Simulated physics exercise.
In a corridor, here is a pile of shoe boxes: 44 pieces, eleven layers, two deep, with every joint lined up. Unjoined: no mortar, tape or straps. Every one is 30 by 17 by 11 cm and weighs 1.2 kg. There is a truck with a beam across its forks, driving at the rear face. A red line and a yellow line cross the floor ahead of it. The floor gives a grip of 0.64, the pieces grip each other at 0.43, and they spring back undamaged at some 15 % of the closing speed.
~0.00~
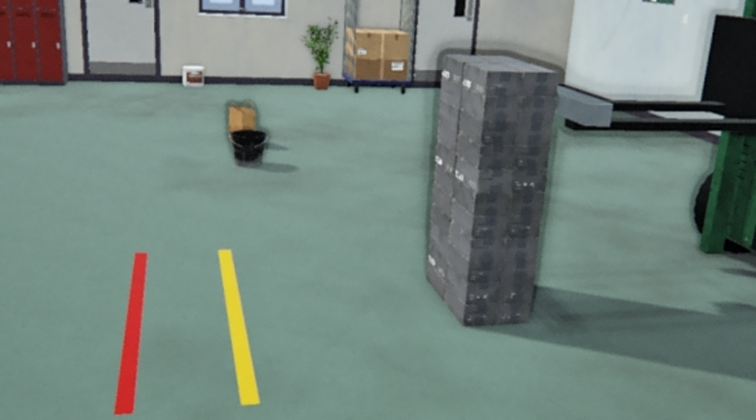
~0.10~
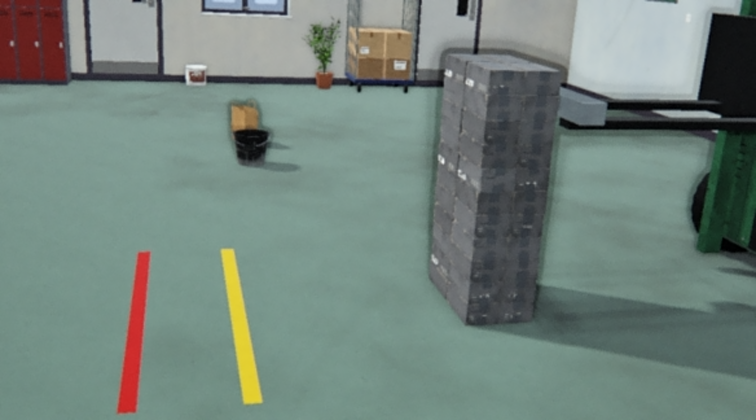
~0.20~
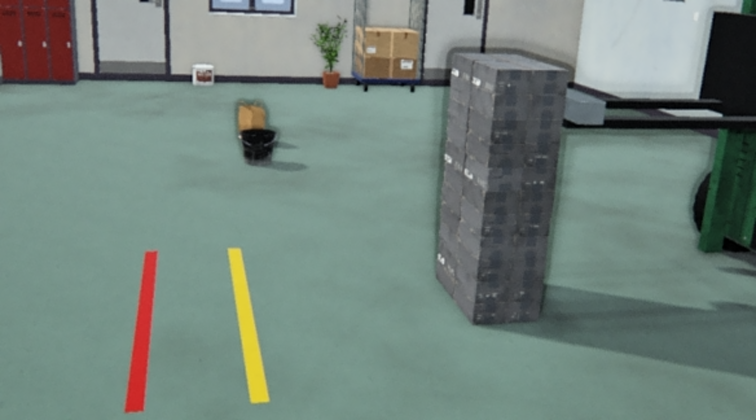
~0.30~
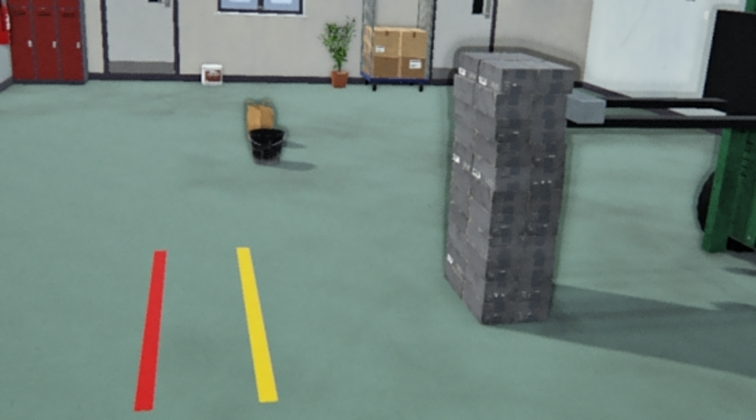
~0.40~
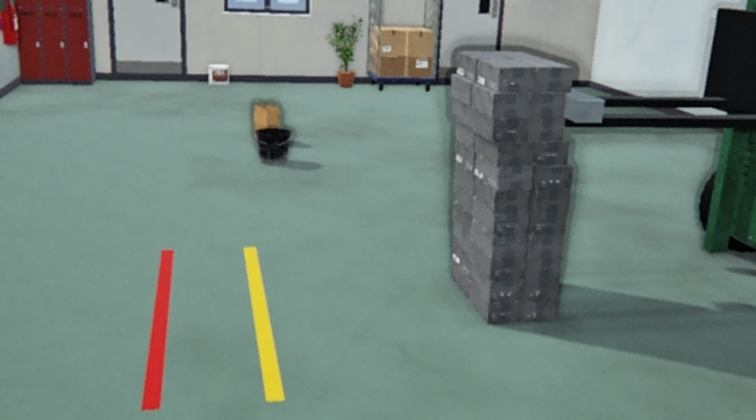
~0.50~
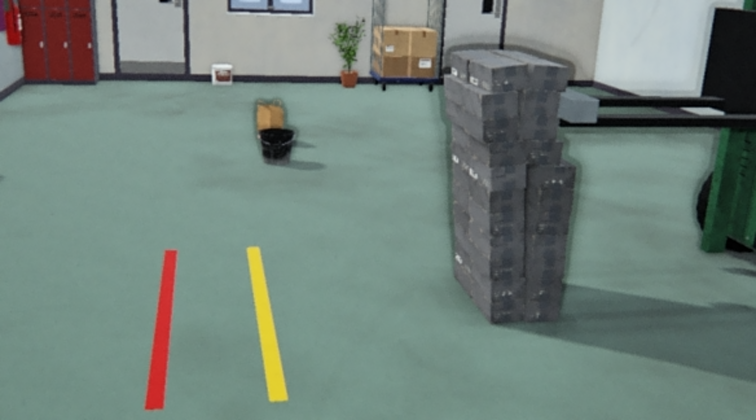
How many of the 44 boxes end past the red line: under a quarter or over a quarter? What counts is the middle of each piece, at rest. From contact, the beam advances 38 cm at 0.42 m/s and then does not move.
Under a quarter.
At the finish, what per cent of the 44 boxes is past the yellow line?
20 per cent or so.
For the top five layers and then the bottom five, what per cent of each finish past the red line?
20% and 0%.
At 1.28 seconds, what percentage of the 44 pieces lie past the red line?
0 per cent at that moment.
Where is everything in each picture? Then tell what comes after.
In the first picture (places mark the middle of the side facing us; the camera pans a little), beam (597, 115) 9 cm from the stack; yellow line, near end, (240, 344); red line, near end, (131, 351); nothing disturbed.
In the second picture, beam (592, 114) 50 mm from the stack.
In the third picture, beam (590, 113) 8 mm from the stack.
In the fourth picture, beam (590, 112) 34 mm in; 12 disturbed, none past the red line.
In the fifth picture, beam (588, 112) 8 cm in; 25 disturbed, none past the red line.
In the sixth picture, beam (583, 111) 12 cm in; yellow line, near end, (269, 341); red line, near end, (161, 347); steepest lean 7°, the box at (510, 79); 28 disturbed, none past the red line.
After 0.90 s, none of the 44 boxes past the red line, 28 disturbed.
After 1.28 s, none of the 44 boxes past the red line, 27 disturbed.
At rest (3.0 s), 3 of the 44 boxes past the red line. That is 7 per cent.
